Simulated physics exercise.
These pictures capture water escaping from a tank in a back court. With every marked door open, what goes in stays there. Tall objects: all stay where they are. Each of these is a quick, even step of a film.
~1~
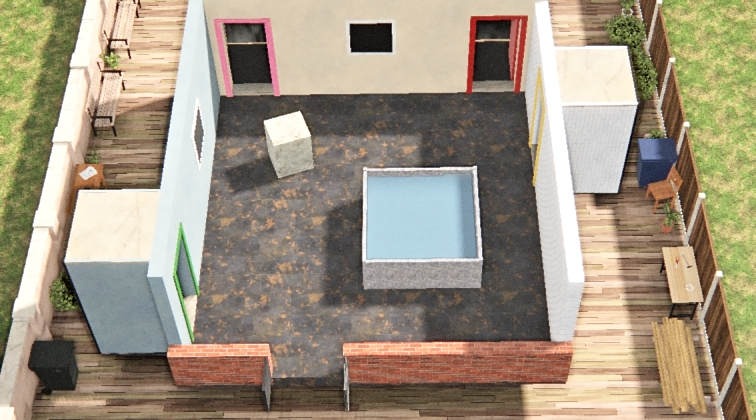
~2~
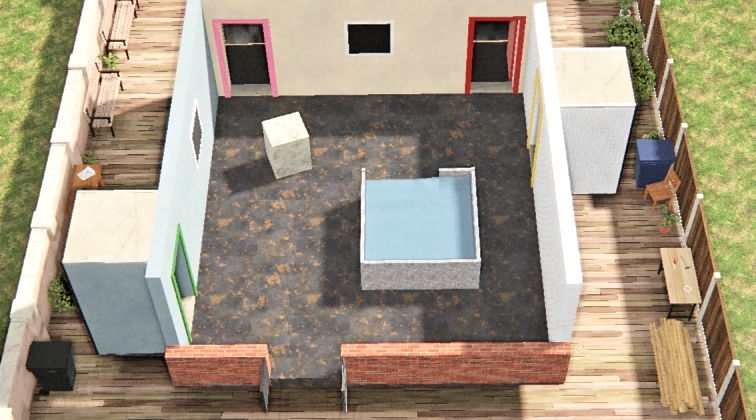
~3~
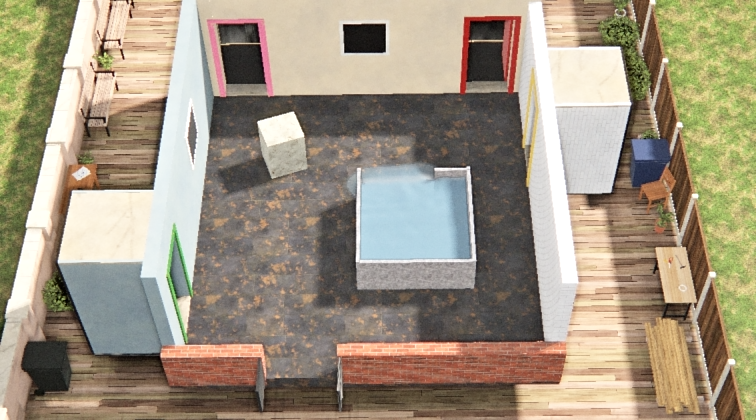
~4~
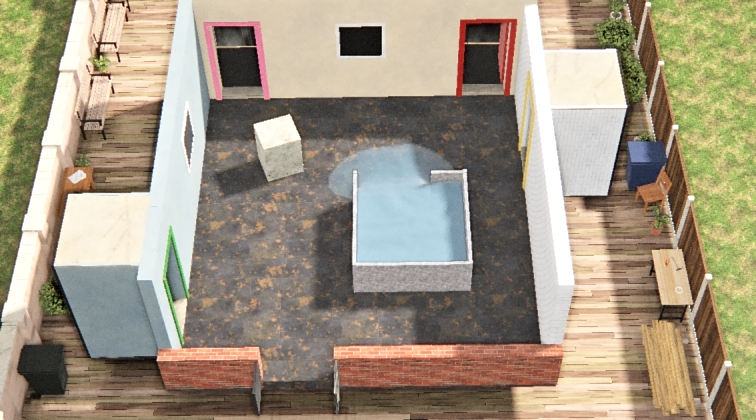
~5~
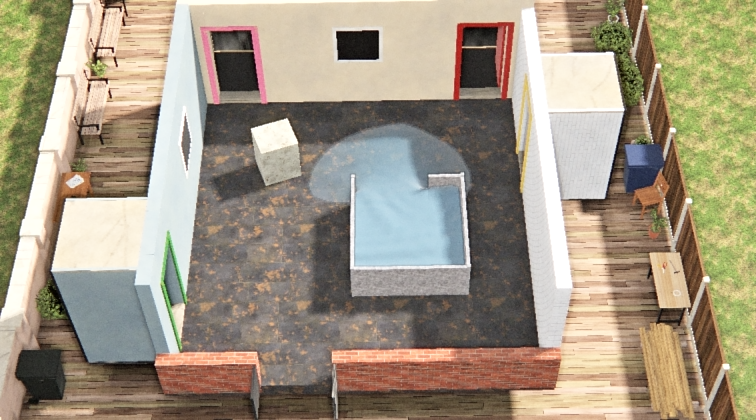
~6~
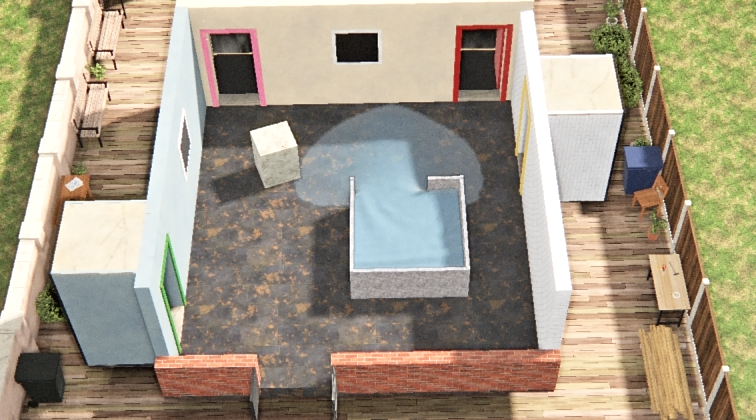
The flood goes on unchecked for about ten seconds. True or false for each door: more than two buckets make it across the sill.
Green door: False; red door: True; pink door: True; yellow door: False.
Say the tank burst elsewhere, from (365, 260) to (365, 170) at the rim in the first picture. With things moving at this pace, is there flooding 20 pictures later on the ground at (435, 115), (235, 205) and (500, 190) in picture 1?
So: Spared, then wetted, then spared.
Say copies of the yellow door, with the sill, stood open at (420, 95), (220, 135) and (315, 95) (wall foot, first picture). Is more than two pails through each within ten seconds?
Door by door: Ends up above, ends up above, ends up above.
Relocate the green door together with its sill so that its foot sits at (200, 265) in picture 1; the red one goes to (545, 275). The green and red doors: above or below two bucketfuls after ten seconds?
Short version: The green door stays within the limit and the red door stays within the limit.
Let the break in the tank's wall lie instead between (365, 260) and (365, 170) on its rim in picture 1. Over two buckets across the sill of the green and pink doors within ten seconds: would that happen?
The green door ends up above, while the pink door ends up above.
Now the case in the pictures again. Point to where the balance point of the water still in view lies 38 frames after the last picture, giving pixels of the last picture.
Somewhere near (363, 204).
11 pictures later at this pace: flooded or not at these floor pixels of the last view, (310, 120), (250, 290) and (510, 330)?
In turn, the points end up soaked, high and dry and high and dry.
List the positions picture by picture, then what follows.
The first frame shows the water tank at (421, 216) is whole and still.
In the second frame, water pours out on the water tank's far side and has run to a hidden place.
In the third frame, water pours out on the water tank's far side and has run to (431, 168).
In the fourth frame, water pours out on the water tank's far side and has run to (412, 146).
In the fifth frame, the front is at (403, 126), out from the gap on the water tank's far side.
In the sixth frame, the front is at (396, 108), out from the gap on the water tank's far side.
A moment on, water covers 25 % of the floor; the green door not reached, the red door wet at the sill, nothing in, the pink door not reached, the yellow door not reached.
Next, water covers 30 % of the floor; the green door not reached, the red door under two buckets in, the pink door under two buckets in, the yellow door wet at the sill, nothing in.
Then, water covers 50 % of the floor; the green door not reached, the red door over two buckets in, the pink door over two buckets in, the yellow door wet at the sill, nothing in.
Later, water covers 90 % of the floor; the green door wet at the sill, nothing in, the red door far over two buckets in, the pink door over two buckets in, the yellow door wet at the sill, nothing in.
In the end, water covers 100 % of the floor; the green door under two buckets in, the red door far over two buckets in, the pink door far over two buckets in, the yellow door wet at the sill, nothing in.
